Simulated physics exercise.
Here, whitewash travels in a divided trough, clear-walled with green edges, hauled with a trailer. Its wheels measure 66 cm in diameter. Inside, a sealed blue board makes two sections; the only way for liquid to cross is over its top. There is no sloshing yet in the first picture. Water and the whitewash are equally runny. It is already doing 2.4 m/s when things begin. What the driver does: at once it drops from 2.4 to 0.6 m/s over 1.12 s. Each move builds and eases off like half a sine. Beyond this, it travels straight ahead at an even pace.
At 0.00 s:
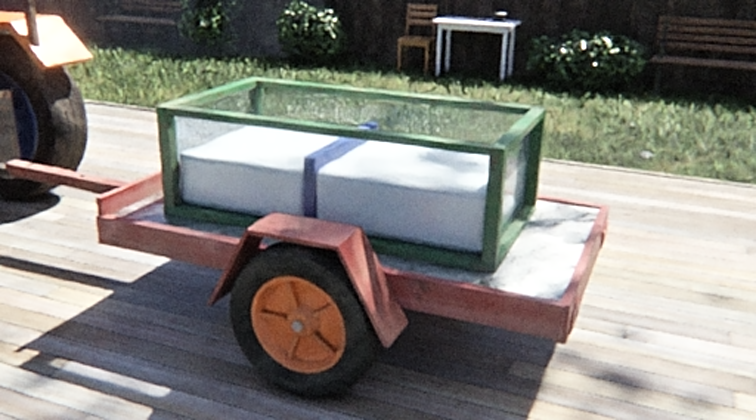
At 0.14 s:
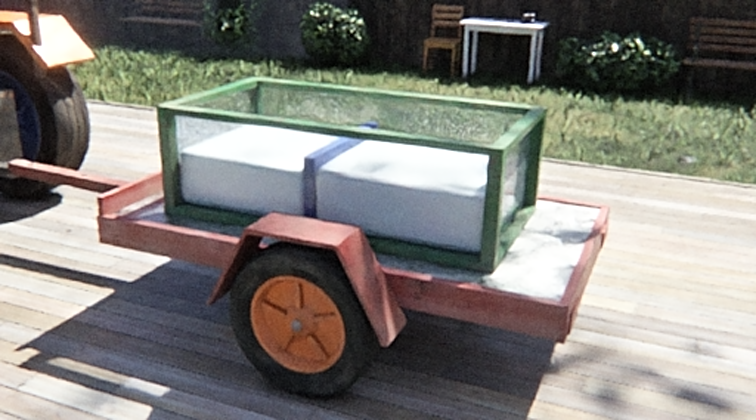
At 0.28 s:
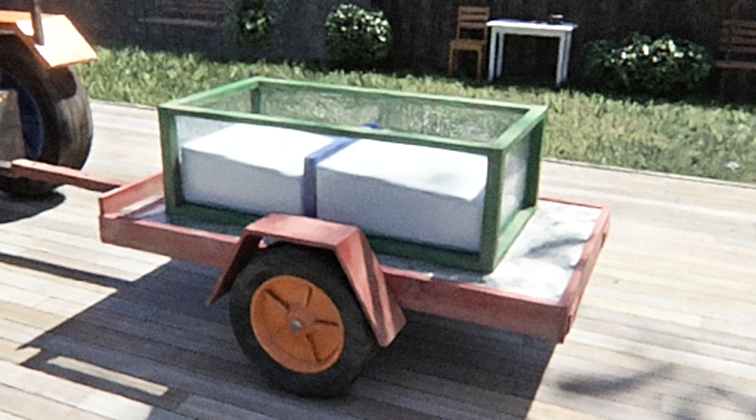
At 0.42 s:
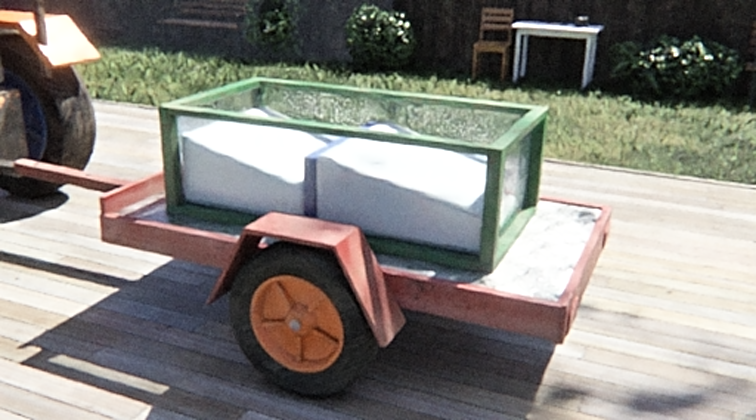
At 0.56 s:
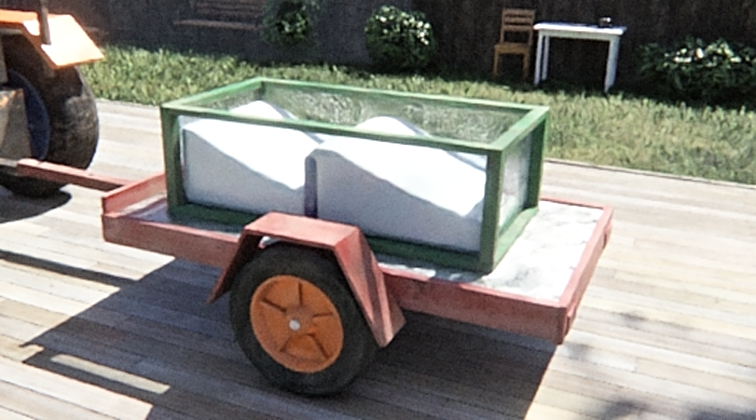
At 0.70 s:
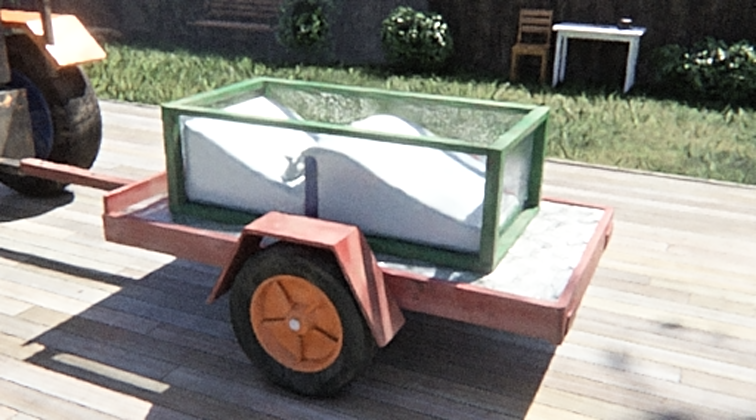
At first, white liquid lies level in both halves of a green-edged, clear-walled trough on a red trailer, as the background slides right behind it. Then the surface slopes, rising toward the left in each half, and finally bends into uneven waves with a small splash near the divider.
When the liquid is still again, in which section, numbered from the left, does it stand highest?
I would say in the first one.
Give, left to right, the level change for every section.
Level change (cm), from the left: 2 up, 2 down.
Then, 1.10 s in, left to right it is 29, 25 cm deep.
Then, 1.50 s in, left to right it is 29, 25 cm deep.
Then, 2.00 s in, left to right it is 29, 25 cm deep.
Then, 4.11 s in, left to right it is 29, 24 cm deep.
